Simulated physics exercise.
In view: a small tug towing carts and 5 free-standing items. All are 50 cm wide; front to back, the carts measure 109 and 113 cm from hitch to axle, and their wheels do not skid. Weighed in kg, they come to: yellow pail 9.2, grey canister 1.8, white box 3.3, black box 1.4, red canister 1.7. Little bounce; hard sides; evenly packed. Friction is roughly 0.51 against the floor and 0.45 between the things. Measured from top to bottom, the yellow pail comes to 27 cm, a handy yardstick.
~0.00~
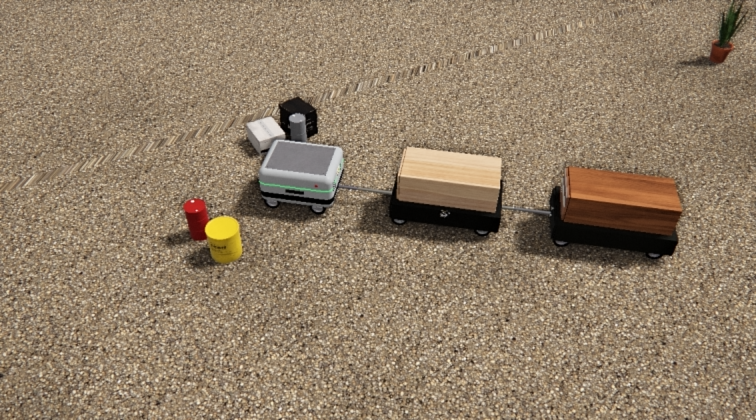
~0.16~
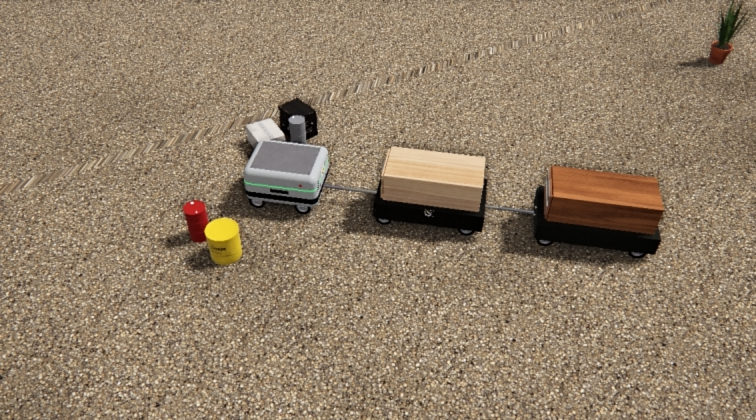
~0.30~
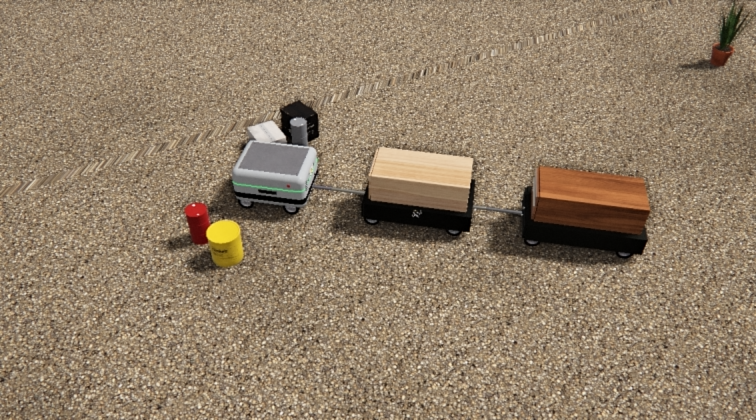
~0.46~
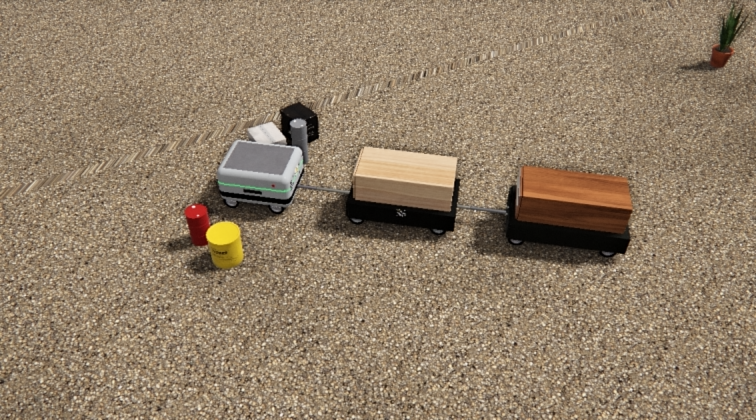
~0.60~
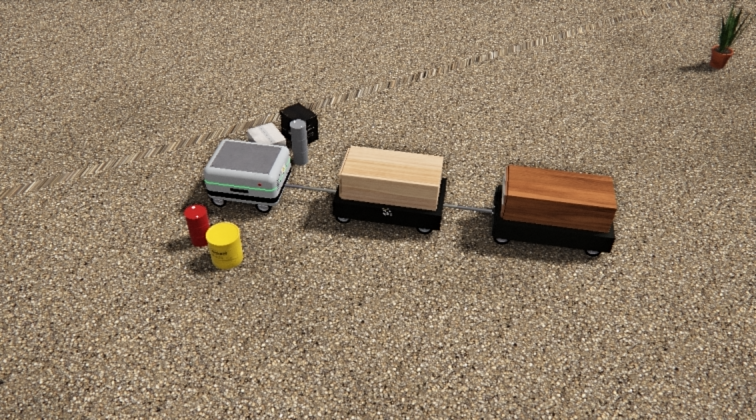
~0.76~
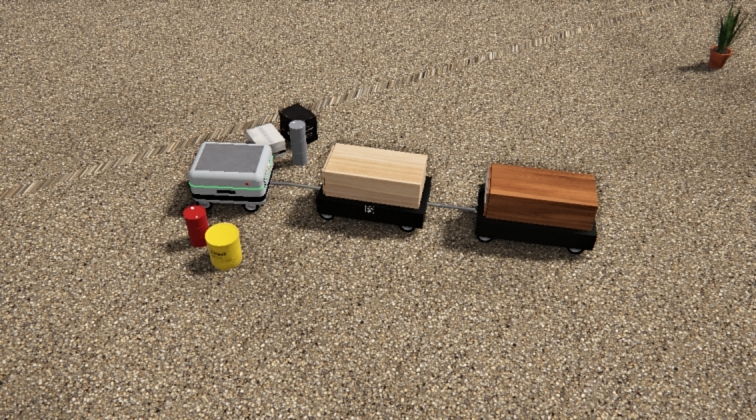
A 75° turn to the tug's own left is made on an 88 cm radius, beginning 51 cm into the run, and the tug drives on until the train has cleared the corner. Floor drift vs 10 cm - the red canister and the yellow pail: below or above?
Red canister above; yellow pail above.
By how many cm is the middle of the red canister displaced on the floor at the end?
Start to finish, roughly 140 cm.
Around 2.16 s, tug 175 cm along.
Around 4.06 s, tug 329 cm along; red canister shifted 47 cm near (178, 268); yellow pail shifted 19 cm near (205, 260).
Around 5.36 s, tug 434 cm along; red canister shifted 111 cm near (102, 326); yellow pail shifted 58 cm near (180, 298).
Finally (7.4 s), not toppled but over 10 cm from the start, yellow pail and red canister; the other 3 still in place (within 10 cm). Final places as that camera would see them, red canister near (80, 364), yellow pail near (180, 301).
